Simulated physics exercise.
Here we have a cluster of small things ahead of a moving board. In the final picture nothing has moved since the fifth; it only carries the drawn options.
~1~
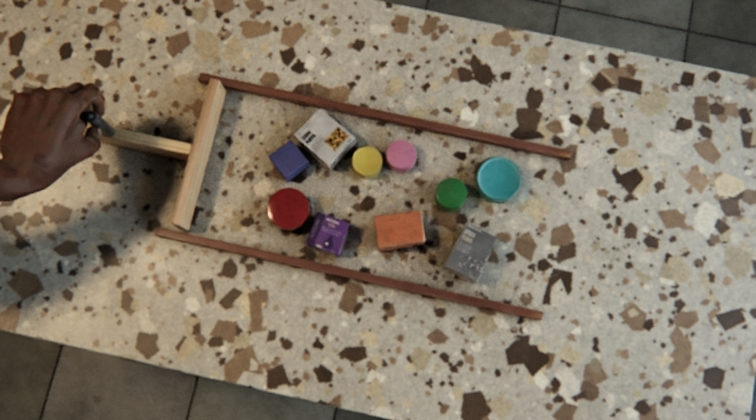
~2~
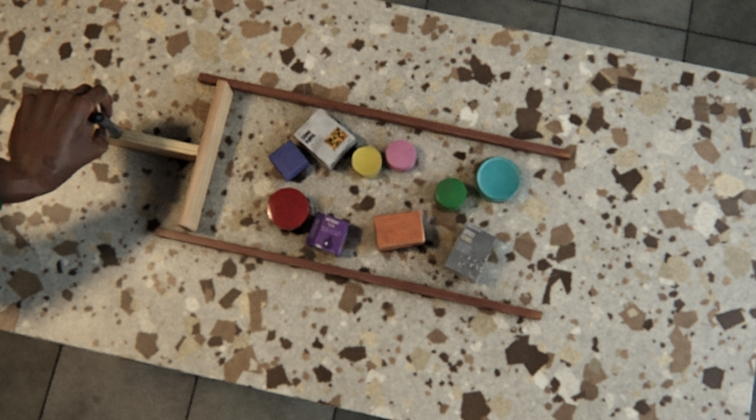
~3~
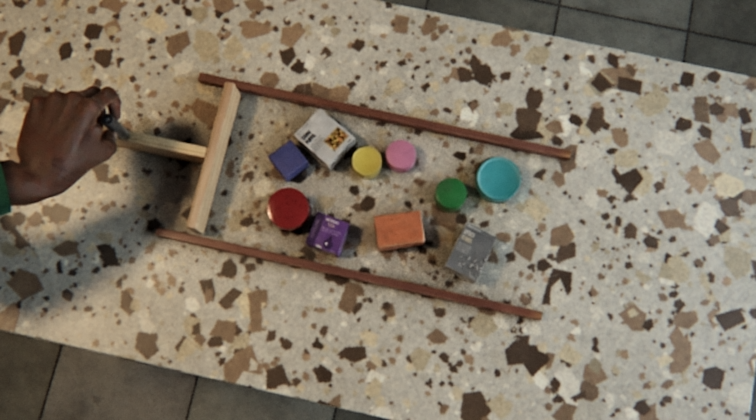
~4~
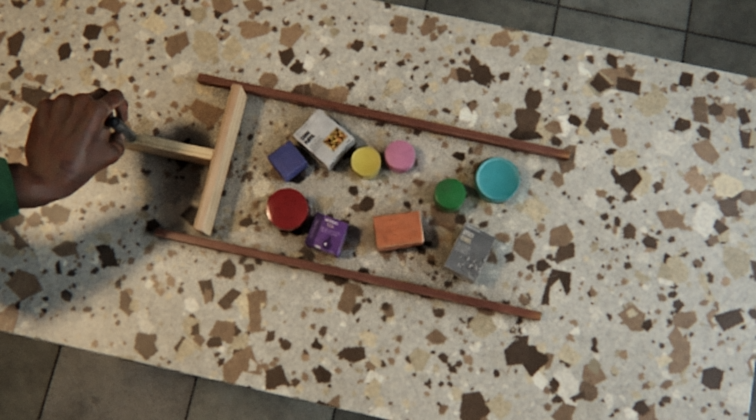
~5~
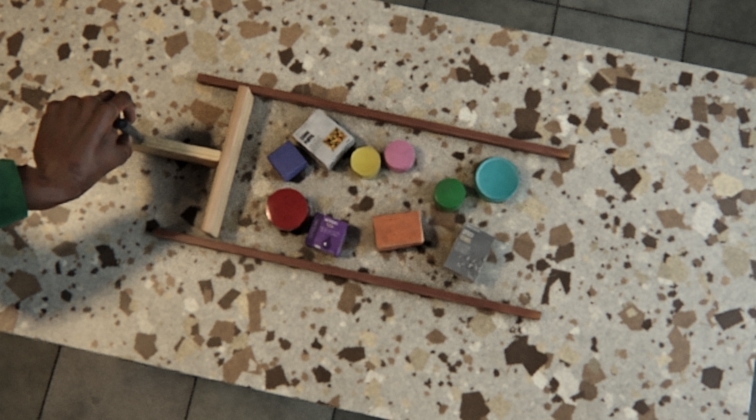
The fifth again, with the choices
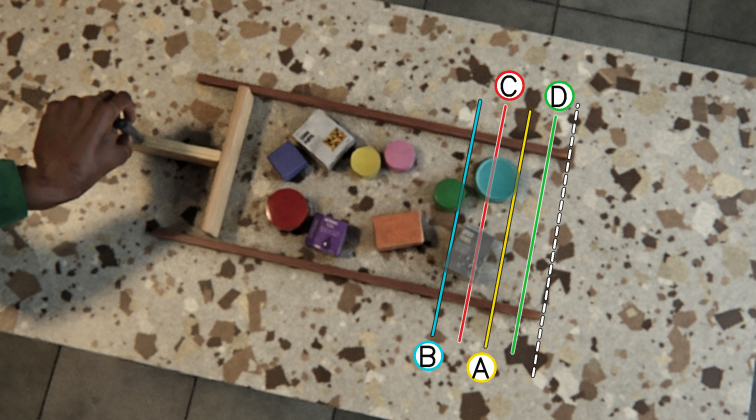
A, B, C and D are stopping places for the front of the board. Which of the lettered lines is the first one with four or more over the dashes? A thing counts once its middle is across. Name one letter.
Line A.
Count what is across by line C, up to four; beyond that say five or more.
It has two across.
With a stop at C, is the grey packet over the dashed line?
Yes.
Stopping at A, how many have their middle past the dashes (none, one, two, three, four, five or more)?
Five or more.
On the marked copy, A at (509, 226); B at (457, 215); C at (483, 220); D at (535, 231); the dashed line at (556, 236).
With A. Early on, board (326, 179); turquoise tub (496, 180); grey packet (468, 254); none across.
Further on, board (428, 201); grey packet (525, 266); turquoise tub (532, 194); none across.
At the end, board (510, 218); grey packet (607, 284); turquoise tub (595, 217); five across.
As for the rest, B gets only three across; C gets only two across; D gets seven across, but is farther than needed.
